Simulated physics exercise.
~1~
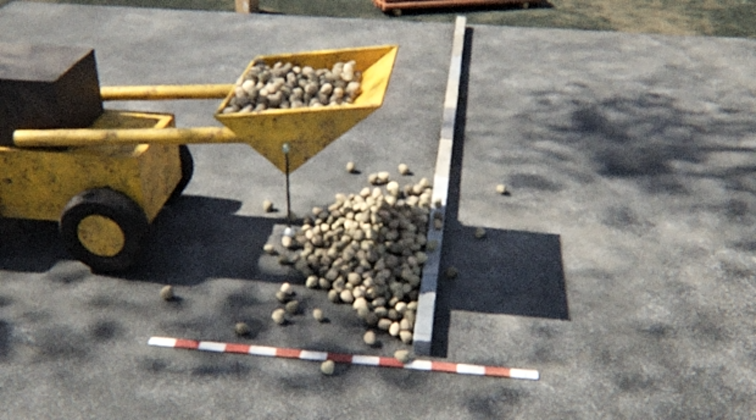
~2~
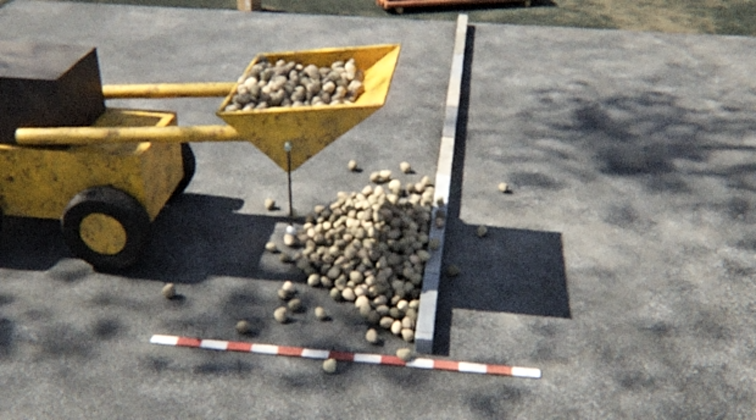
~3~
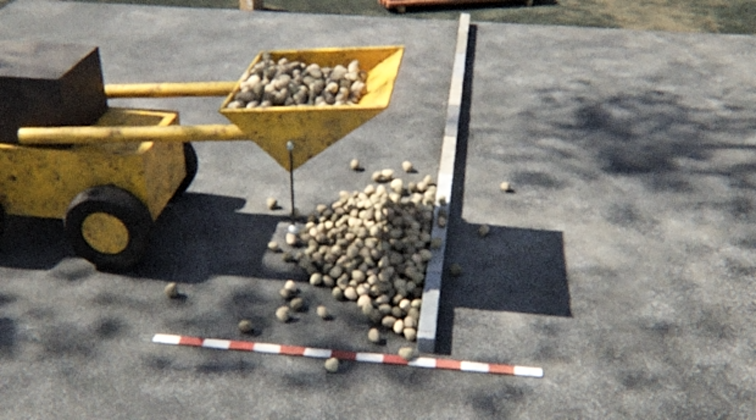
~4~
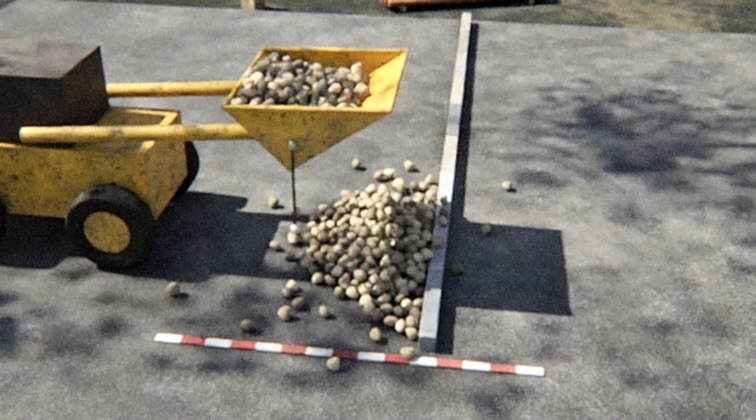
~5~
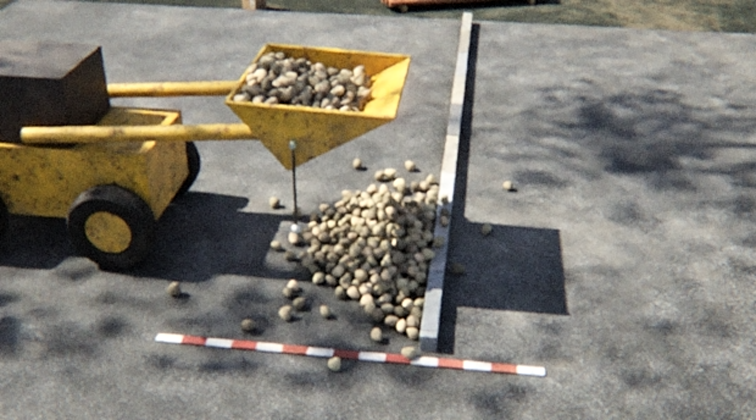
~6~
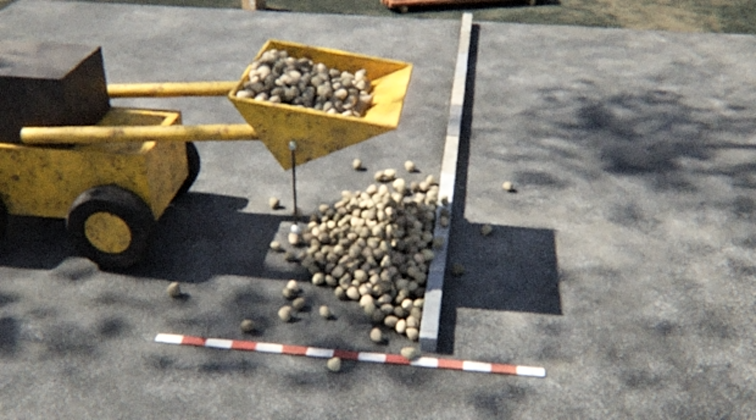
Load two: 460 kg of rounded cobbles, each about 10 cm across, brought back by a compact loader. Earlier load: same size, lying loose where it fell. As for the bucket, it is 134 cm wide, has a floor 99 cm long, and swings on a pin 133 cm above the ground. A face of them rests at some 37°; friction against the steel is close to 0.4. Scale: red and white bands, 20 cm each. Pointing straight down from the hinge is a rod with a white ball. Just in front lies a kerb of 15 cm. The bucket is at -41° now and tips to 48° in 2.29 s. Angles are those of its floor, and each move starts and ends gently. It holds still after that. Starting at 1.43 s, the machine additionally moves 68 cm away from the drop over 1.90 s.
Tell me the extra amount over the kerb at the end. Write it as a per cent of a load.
8 per cent.
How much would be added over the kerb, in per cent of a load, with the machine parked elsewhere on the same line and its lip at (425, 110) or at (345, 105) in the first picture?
Case one about 35 %, case two about 0 %.
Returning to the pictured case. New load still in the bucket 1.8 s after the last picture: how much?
It still holds about 0 per cent.
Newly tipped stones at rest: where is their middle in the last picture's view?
(384, 233).
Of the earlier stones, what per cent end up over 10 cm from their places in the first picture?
Around 15 in a hundred.
Then, 1.1 s after the last picture the floor is at 34°; in per cent of one load, 90 in the bucket, 108 on this side of the kerb, 1 over the kerb; the foremost stones are at (458, 226).
Then, 1.8 s after the last picture the floor is at 48°; in per cent of one load, 0 in the bucket, 194 on this side of the kerb, 6 over the kerb; the foremost stones are at (477, 257).
Then, 3.2 s after the last picture the floor is at 48°; in per cent of one load, 0 in the bucket, 190 on this side of the kerb, 9 over the kerb; the foremost stones are at (513, 245).
Then, 6.0 s after the last picture the floor is at 48°; in per cent of one load, 0 in the bucket, 190 on this side of the kerb, 9 over the kerb; the foremost stones are at (513, 245). Net gain over the kerb, 8.
